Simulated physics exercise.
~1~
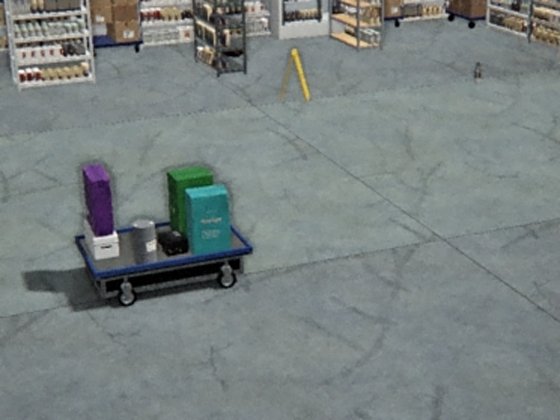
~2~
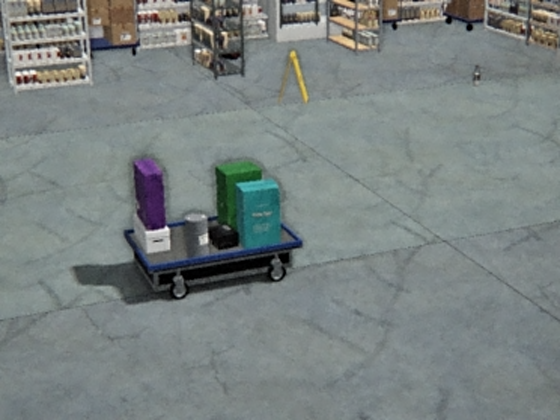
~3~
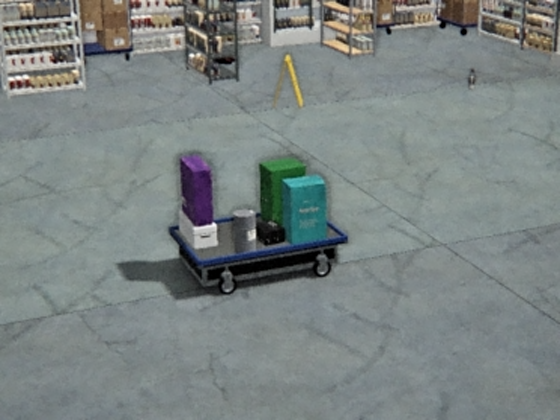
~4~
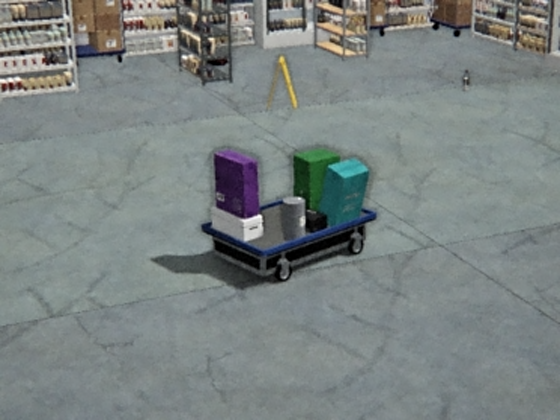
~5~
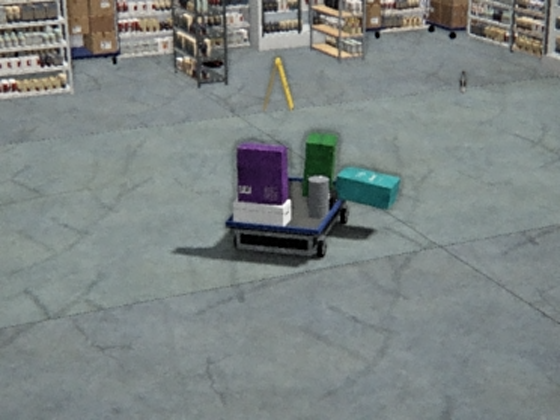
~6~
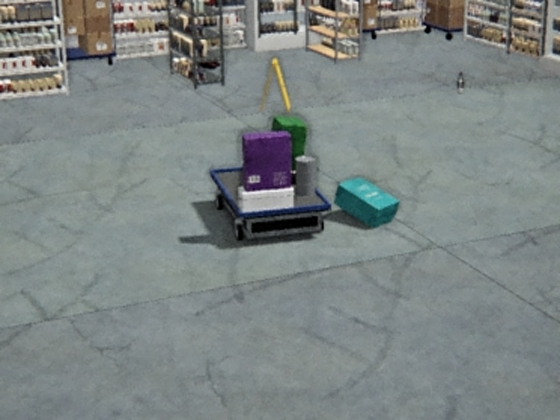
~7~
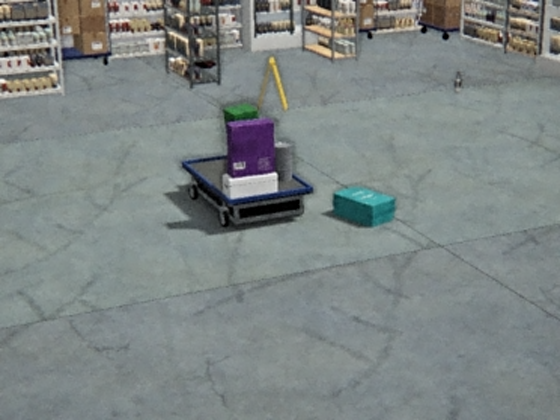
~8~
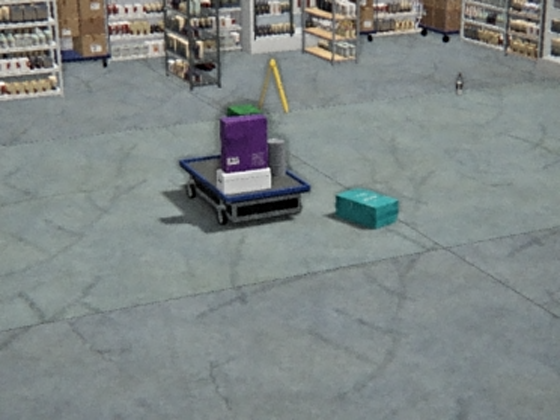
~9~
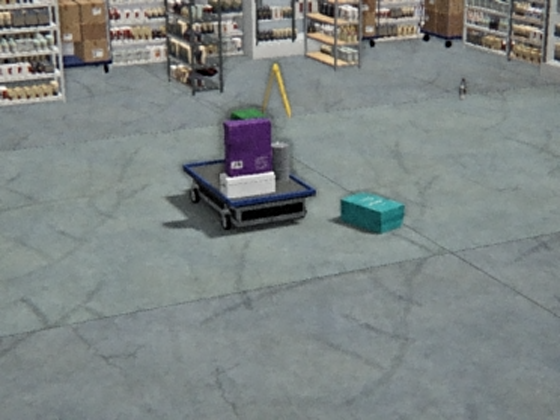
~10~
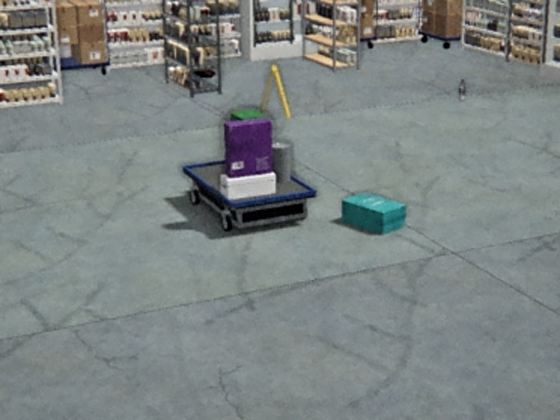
On a warehouse floor, a loaded cart rolls right, turns sharply, drops its turquoise box and stops.
